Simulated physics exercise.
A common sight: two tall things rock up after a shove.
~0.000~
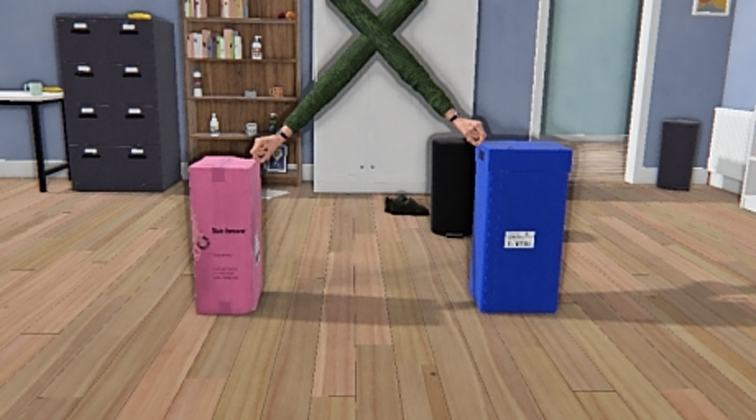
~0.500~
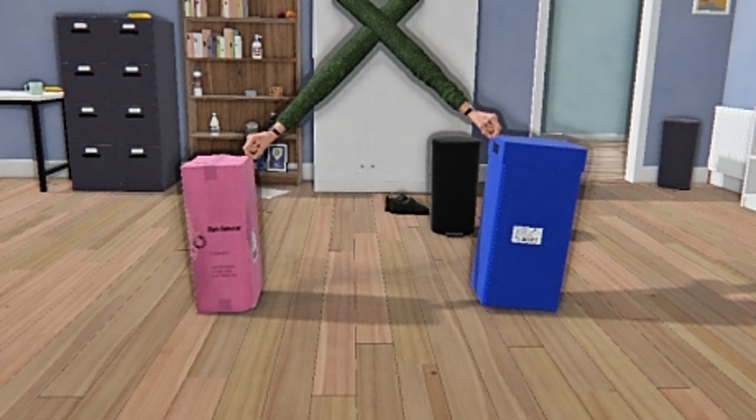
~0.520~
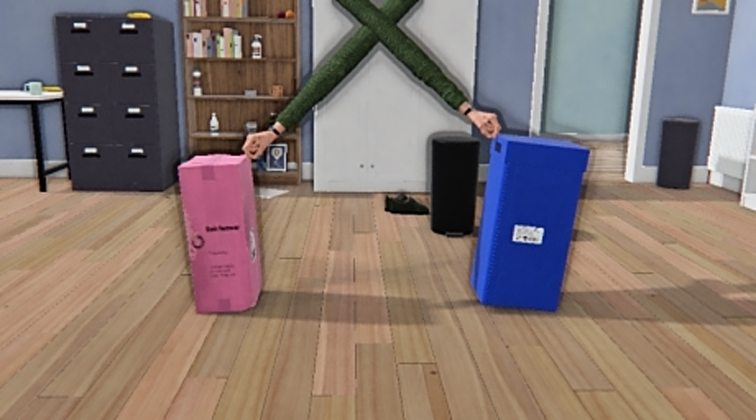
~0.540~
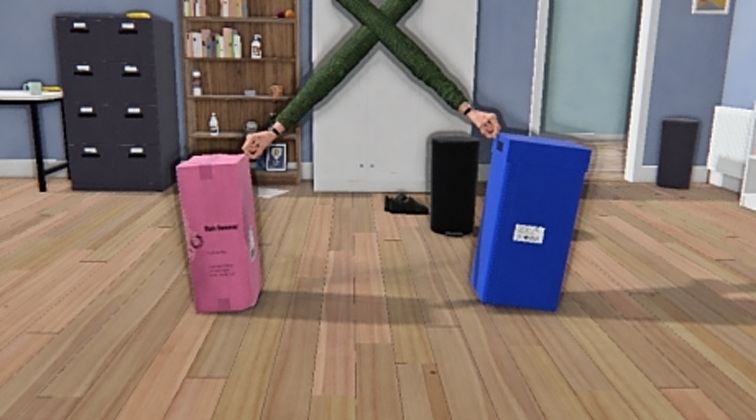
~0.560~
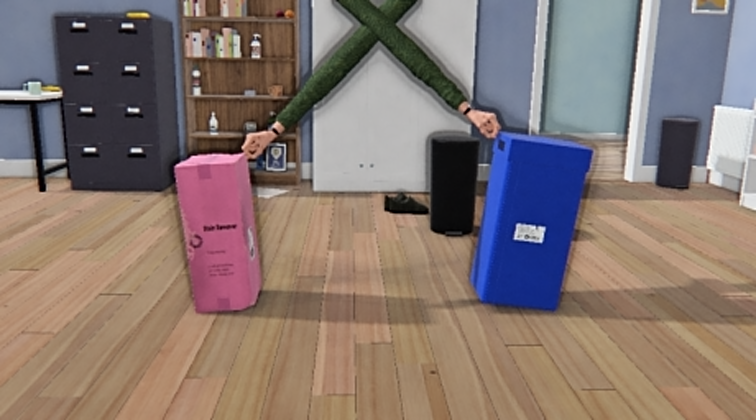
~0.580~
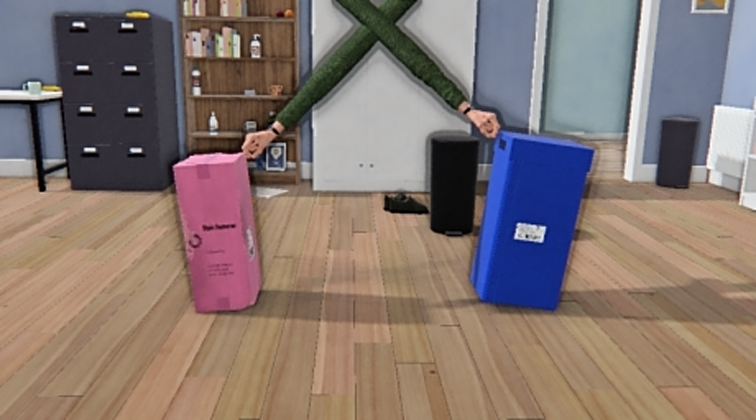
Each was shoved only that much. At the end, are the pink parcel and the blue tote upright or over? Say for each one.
Pink parcel: Upright; blue tote: Upright.
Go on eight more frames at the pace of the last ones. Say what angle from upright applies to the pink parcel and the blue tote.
You'd see them leaning 4° and 6° respectively.
After 0.80 s, pink parcel upright near (229, 232); blue tote 4° off upright near (521, 222).
After 1.06 s, pink parcel upright near (228, 232); blue tote 3° off upright near (512, 223).
After 1.38 s, pink parcel upright near (228, 232); blue tote upright near (515, 224).
At rest (3.5 s), the pink parcel returns to its base, near (228, 232); the blue tote returns to its base, near (516, 224).
